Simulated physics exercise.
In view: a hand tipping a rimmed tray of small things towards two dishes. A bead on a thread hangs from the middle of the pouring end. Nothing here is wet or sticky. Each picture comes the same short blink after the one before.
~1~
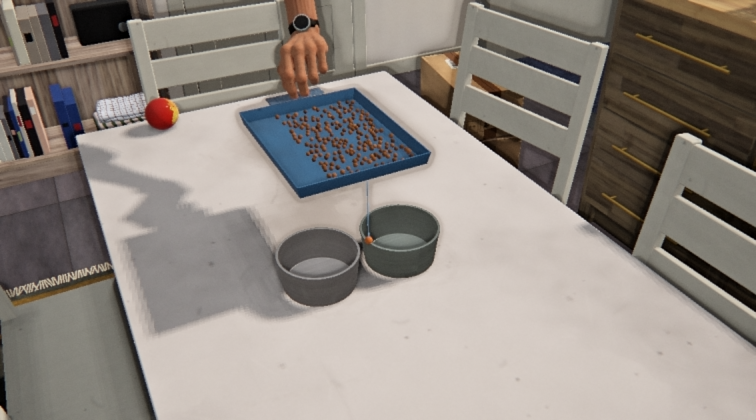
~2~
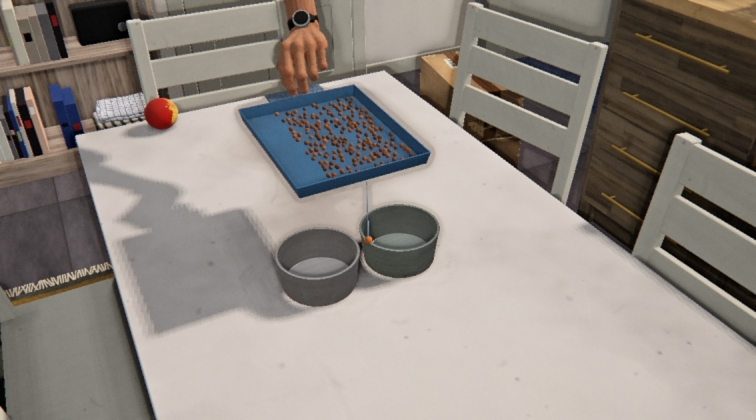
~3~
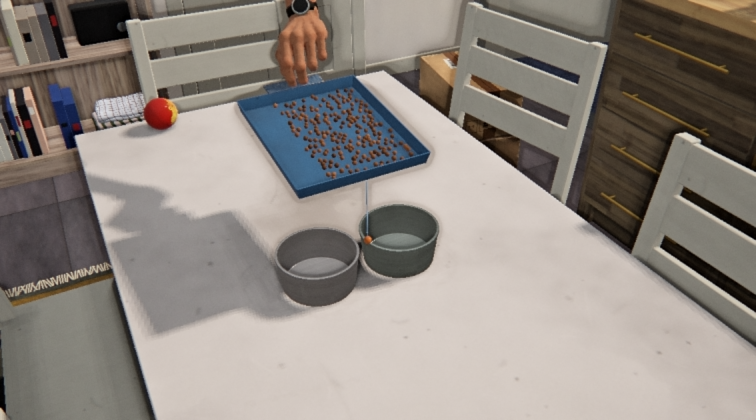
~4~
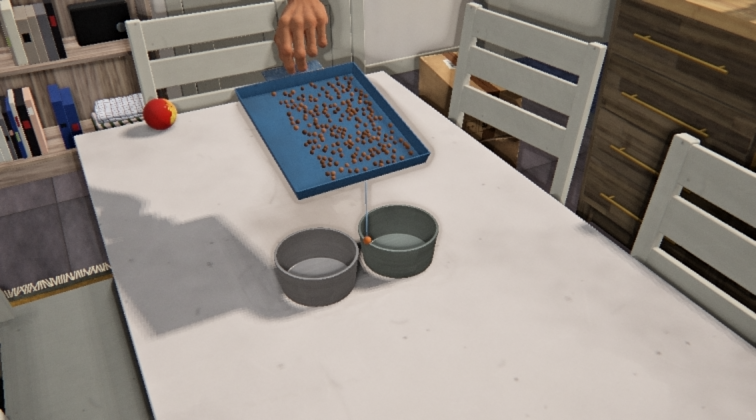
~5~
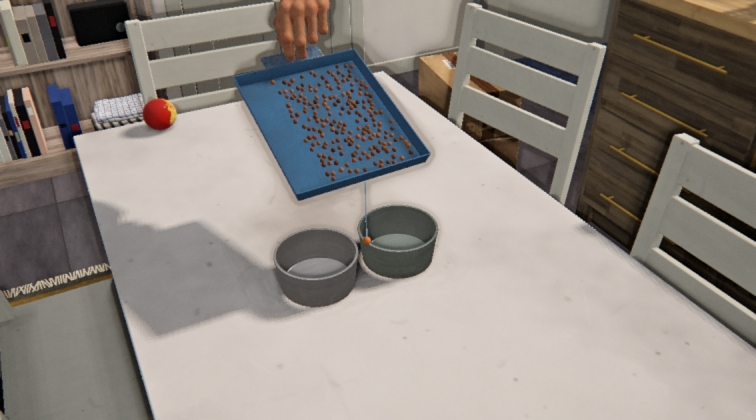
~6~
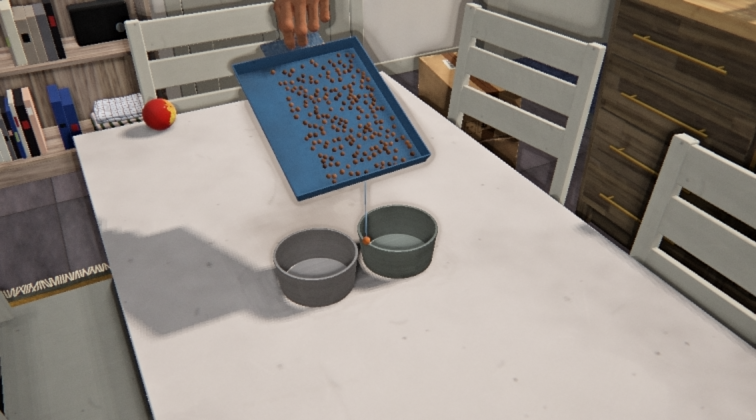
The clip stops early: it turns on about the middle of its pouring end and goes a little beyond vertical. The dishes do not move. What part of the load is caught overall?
They take less than half between them.
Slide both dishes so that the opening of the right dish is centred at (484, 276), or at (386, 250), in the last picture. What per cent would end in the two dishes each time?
The first gives 0 %, the second 70 %.
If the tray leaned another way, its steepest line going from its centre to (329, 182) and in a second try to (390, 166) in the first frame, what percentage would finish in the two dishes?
The first gives 70 %, the second 70 %.
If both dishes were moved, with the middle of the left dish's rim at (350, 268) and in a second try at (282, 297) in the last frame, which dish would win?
One: The left-hand dish. Two: Right.
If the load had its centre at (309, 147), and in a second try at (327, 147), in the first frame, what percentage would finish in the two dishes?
In turn 10 and 10 in a hundred.
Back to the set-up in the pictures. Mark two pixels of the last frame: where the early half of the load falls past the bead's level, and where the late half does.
Around (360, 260) and then (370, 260).
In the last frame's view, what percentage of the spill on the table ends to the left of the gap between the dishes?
Roughly 40 in a hundred.
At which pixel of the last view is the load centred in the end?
Around (372, 319).
Soon, tray tipped steeply; most on the tray; a small part in the air.
A while on, tray tipped past a quarter turn; about half on the tray; a stray few in the left dish; about a quarter outside both; about a quarter in the air.
Towards the end, tray tipped past a quarter turn; a small part in the left dish; nearly all outside both.
Finally, tray tipped past a quarter turn; a small part in the left dish; none in the right dish; nearly all outside both.
